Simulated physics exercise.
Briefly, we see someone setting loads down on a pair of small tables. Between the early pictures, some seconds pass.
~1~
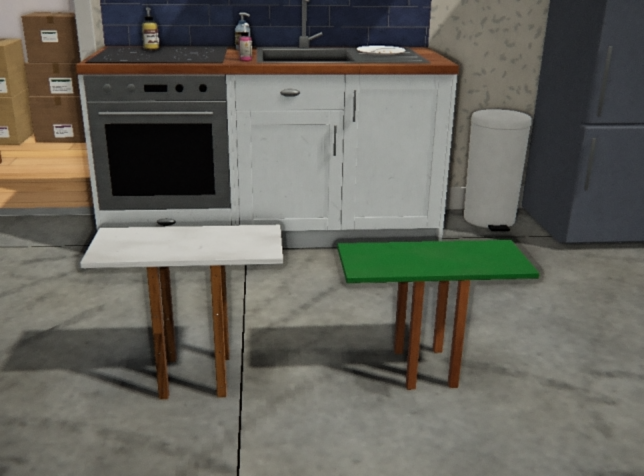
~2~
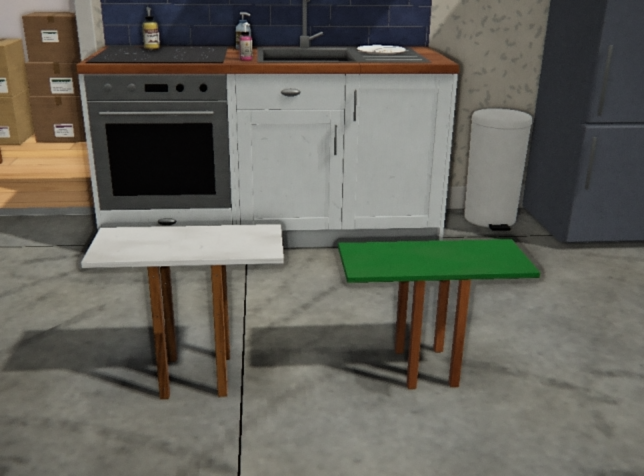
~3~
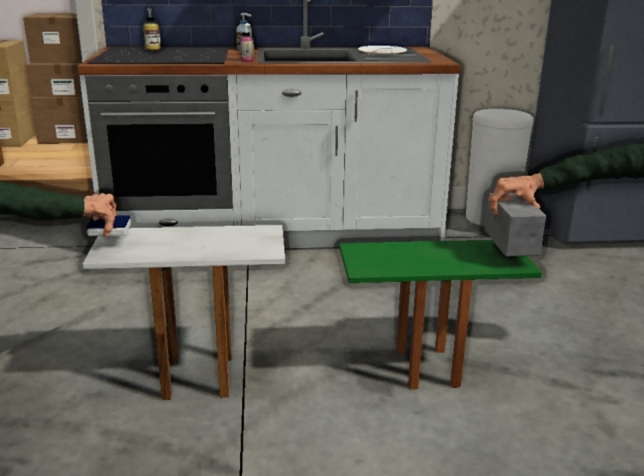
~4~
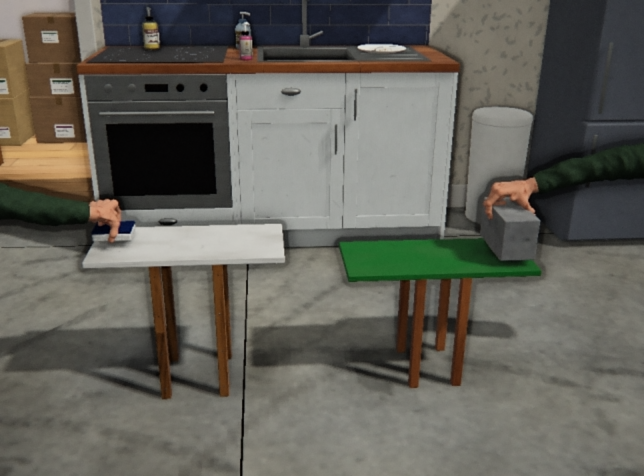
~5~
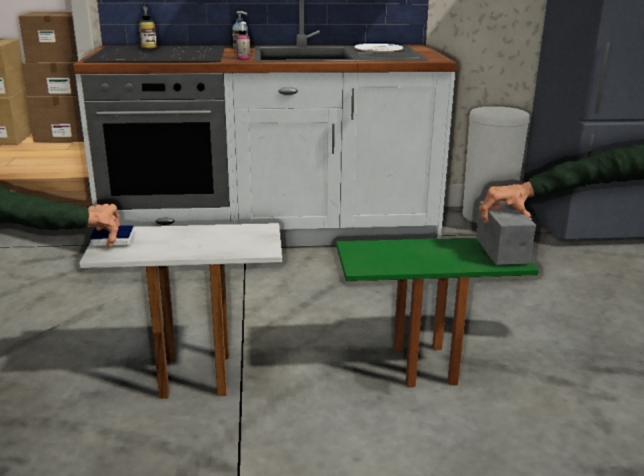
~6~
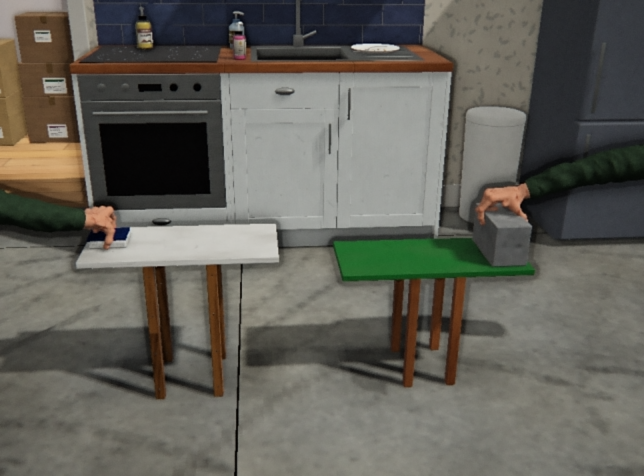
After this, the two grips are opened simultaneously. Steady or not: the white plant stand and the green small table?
As it turns out, the white plant stand stays upright; the green small table topples.
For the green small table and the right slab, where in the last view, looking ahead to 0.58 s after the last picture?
The green small table at (518, 273), the right slab at (576, 301).
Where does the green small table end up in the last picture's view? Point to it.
End position, centre: Approx. (546, 293).
Then, 0.42 s later than the last frame, white plant stand at rest near (183, 245); green small table tilted by 18° near (470, 255).
Then, 0.58 s later than the last frame, white plant stand at rest near (183, 245); green small table tilted by 46° near (518, 272).
Then, 0.78 s later than the last frame, white plant stand at rest near (183, 245); green small table tilted by 63° near (548, 286).
When it is over, the white plant stand holds firm, near (183, 245); the green small table overbalances, near (546, 293).
